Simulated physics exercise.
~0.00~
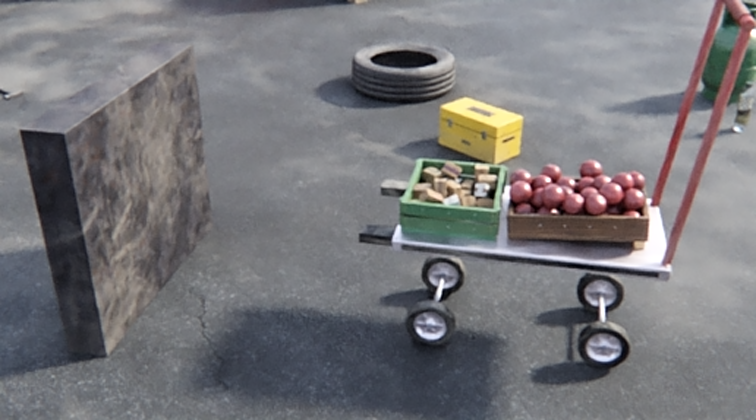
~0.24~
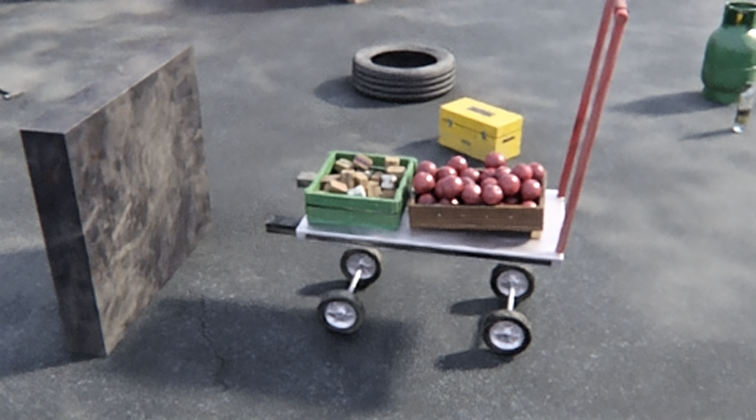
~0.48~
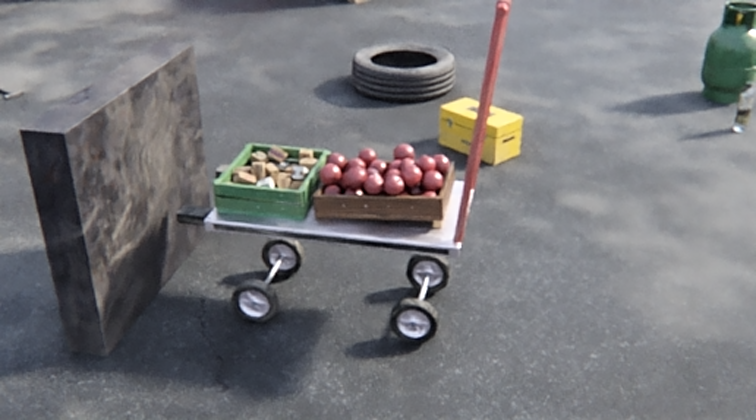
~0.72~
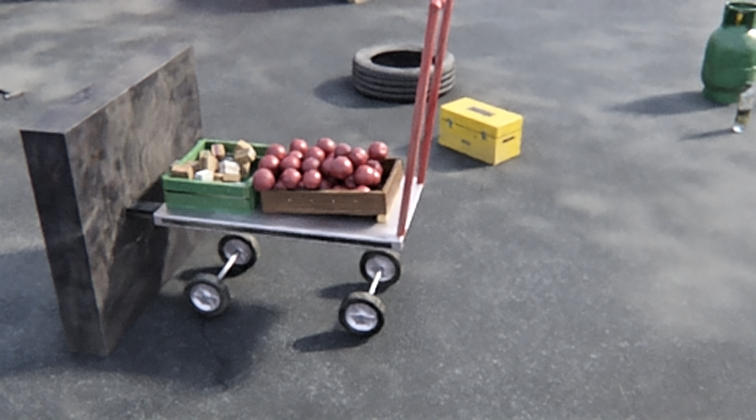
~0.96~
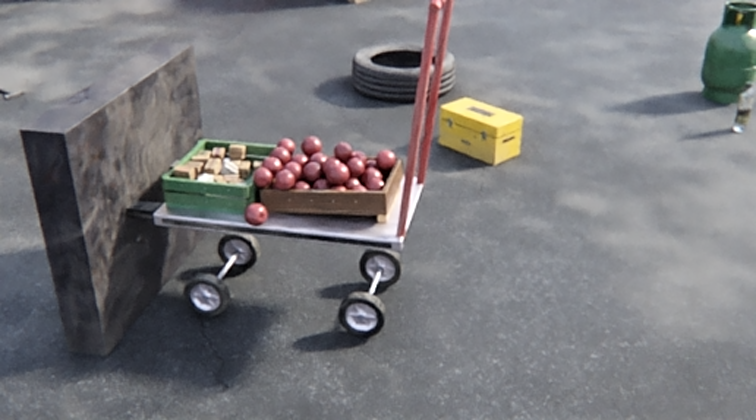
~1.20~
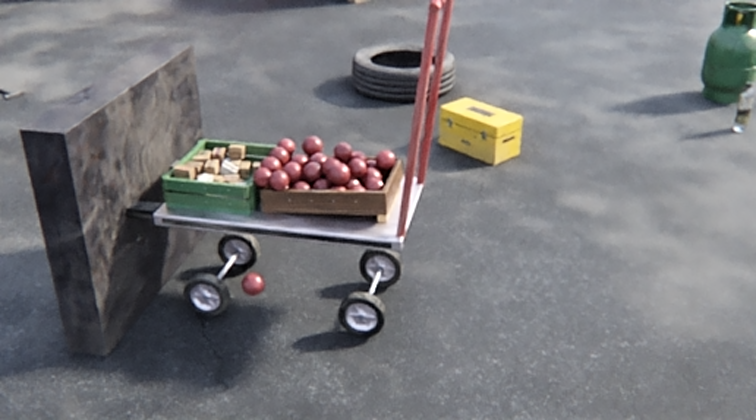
A platform trolley carrying a green tub of little parcels and a wooden tub heaped with red apples rolled left until it stopped against a dark wall, and one apple dropped out onto the deck edge and fell toward the ground below.
